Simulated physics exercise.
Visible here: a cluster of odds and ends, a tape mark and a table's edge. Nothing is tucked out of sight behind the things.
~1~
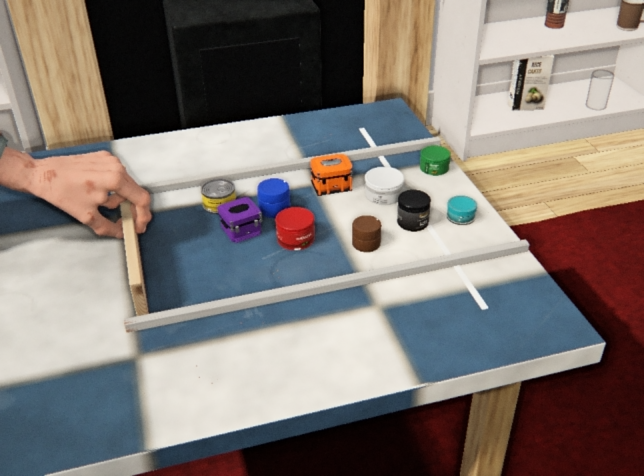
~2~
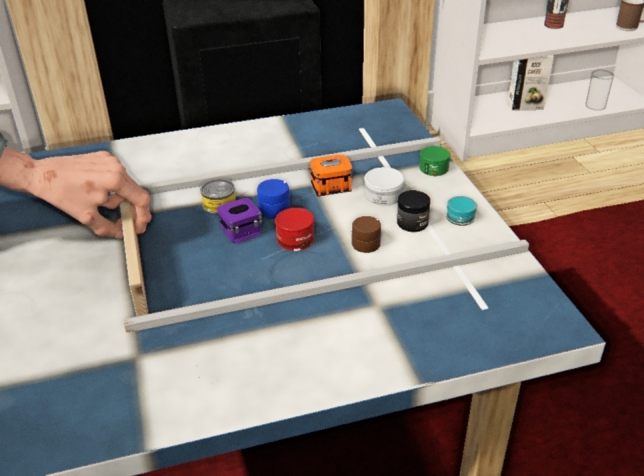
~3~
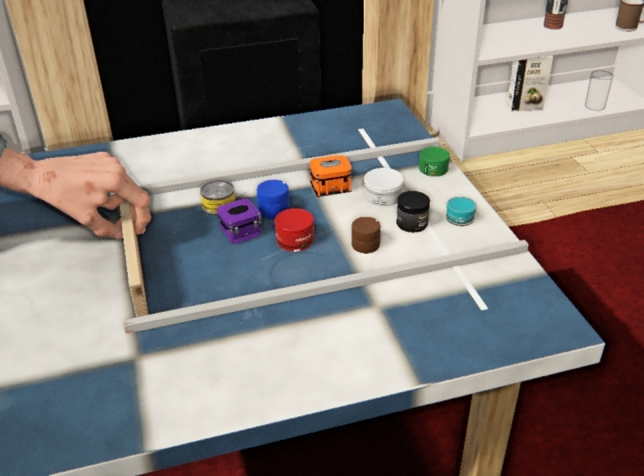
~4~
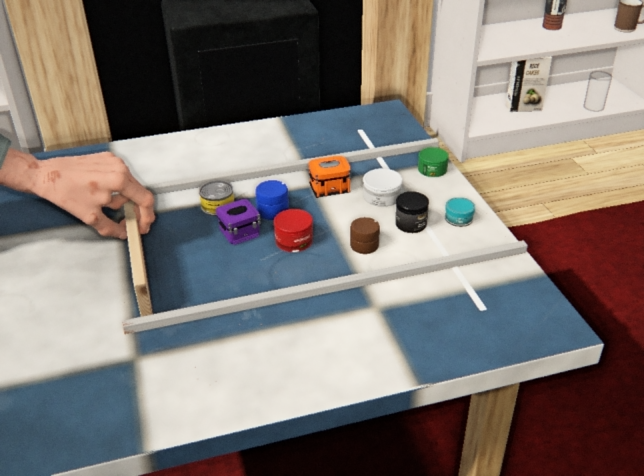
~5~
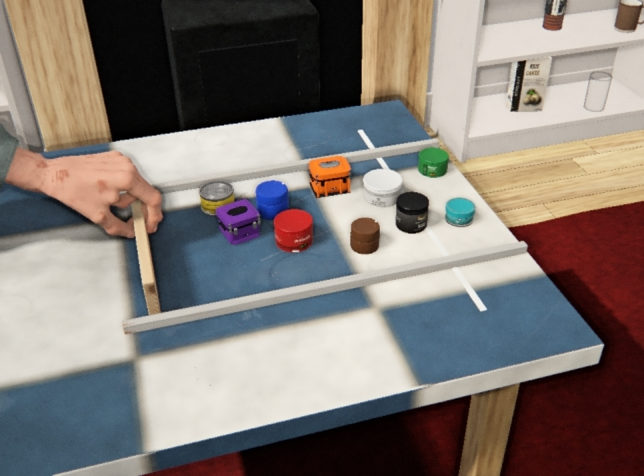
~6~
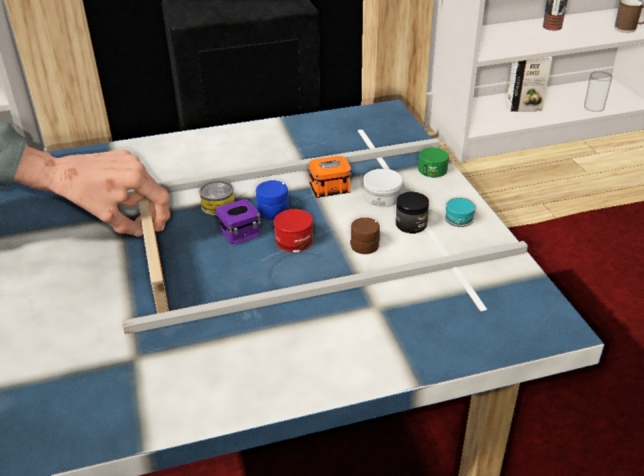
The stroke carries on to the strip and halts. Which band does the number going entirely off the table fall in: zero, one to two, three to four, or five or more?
Falling ones: A lone one or two.
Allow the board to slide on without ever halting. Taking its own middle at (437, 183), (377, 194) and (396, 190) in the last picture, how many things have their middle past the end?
Going through the three positions, you'd get 4, 0 and 0.
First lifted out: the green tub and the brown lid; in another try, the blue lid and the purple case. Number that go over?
Tally of falls: 1 for the first try, 1 for the second.
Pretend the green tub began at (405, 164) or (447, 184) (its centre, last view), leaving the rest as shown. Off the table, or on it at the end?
The green tub does not fall; comes down.
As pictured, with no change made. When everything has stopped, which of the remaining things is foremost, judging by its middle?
That's the green tub.
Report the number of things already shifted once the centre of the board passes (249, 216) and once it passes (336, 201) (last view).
So far 4, and 7 at the second.
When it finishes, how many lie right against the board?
All in all, 5.
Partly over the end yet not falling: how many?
Count of overhanging things: 1.
Early on, none off yet; green tub at rest near (433, 163); turquoise pot at rest near (460, 212); black tub at rest near (412, 213).
Finally, the number that fall off is one or two; lost, turquoise pot.
